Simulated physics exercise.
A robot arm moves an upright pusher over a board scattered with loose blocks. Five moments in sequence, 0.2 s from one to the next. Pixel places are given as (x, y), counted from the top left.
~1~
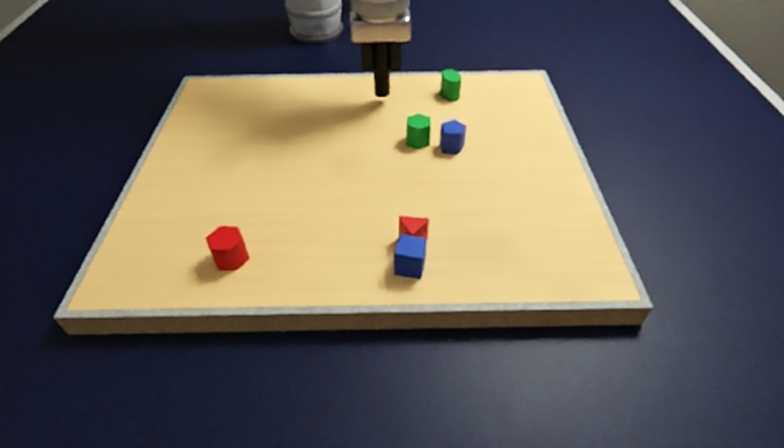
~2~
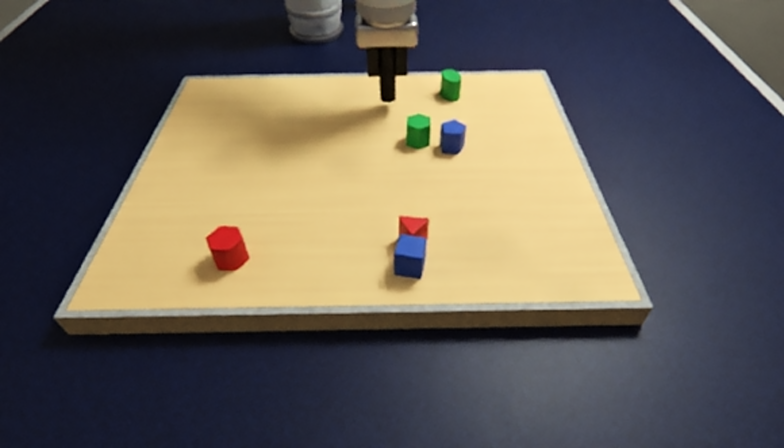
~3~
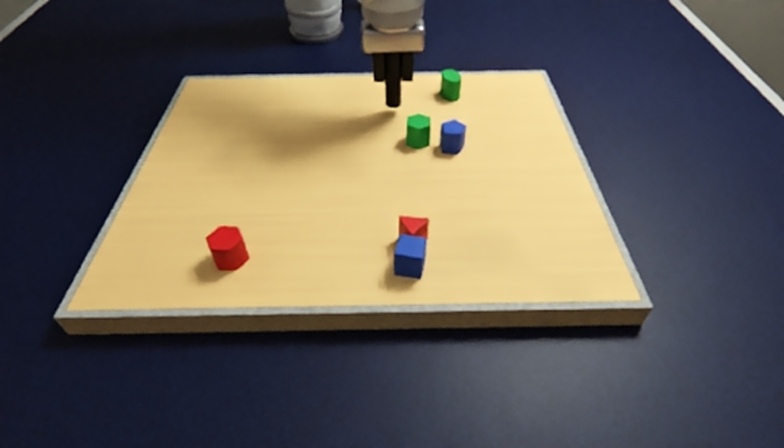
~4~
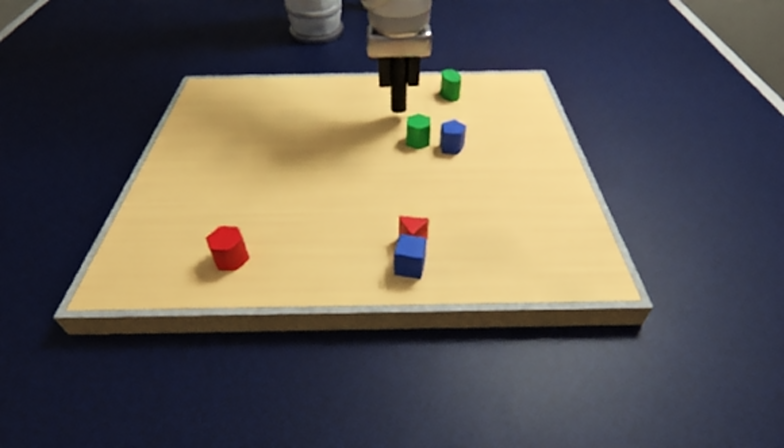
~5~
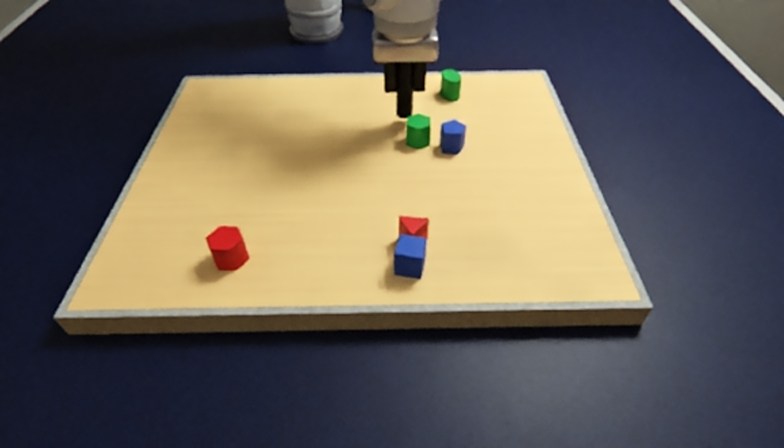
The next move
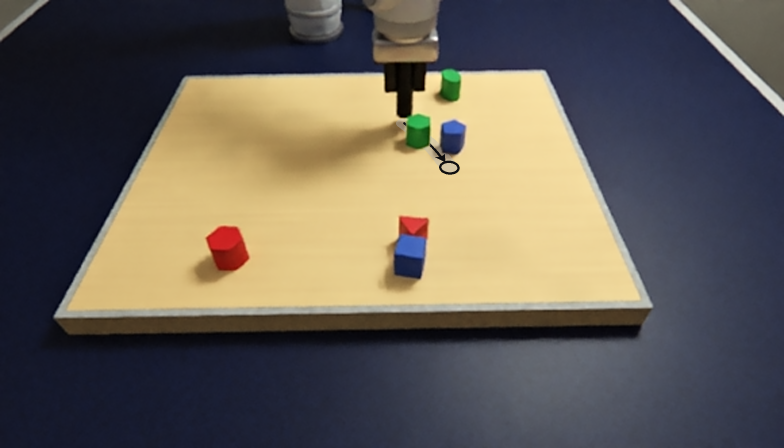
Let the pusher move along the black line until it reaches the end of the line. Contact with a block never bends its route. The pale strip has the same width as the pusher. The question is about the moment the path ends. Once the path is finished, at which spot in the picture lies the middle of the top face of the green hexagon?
It is going to be at (429, 152).
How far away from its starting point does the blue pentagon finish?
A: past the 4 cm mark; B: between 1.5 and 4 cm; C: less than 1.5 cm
C - less than 1.5 cm.
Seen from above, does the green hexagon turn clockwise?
Short answer: Yes.
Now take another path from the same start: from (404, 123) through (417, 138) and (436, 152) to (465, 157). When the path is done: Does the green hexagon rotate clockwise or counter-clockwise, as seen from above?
It rotates clockwise.
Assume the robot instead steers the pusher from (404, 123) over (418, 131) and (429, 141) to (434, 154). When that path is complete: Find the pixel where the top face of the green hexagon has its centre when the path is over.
The spot you're after is about (420, 143) in the image.
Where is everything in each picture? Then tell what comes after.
In the first frame, pusher's lower end (382, 94); green hexagon (419, 121); blue pentagon (454, 126).
In the second frame, pusher (388, 99); blocks still.
In the third frame, pusher (393, 104); blocks still.
In the fourth frame, pusher (399, 109); blocks still.
In the fifth frame, pusher (404, 115); green hexagon (419, 121); blue pentagon (454, 126).
Drawn move, from (404, 123) by way of (429, 143) to (449, 168).
On the path given first. One third of the way, pusher (422, 128); green hexagon (423, 128), turned 25° clockwise.
Two thirds of the way, pusher (437, 142); green hexagon (428, 142), turned 70° clockwise; blue pentagon (457, 127).
At the end, pusher (450, 159); green hexagon (429, 152), turned 130° clockwise; blue pentagon (458, 128), turned 15° anticlockwise.
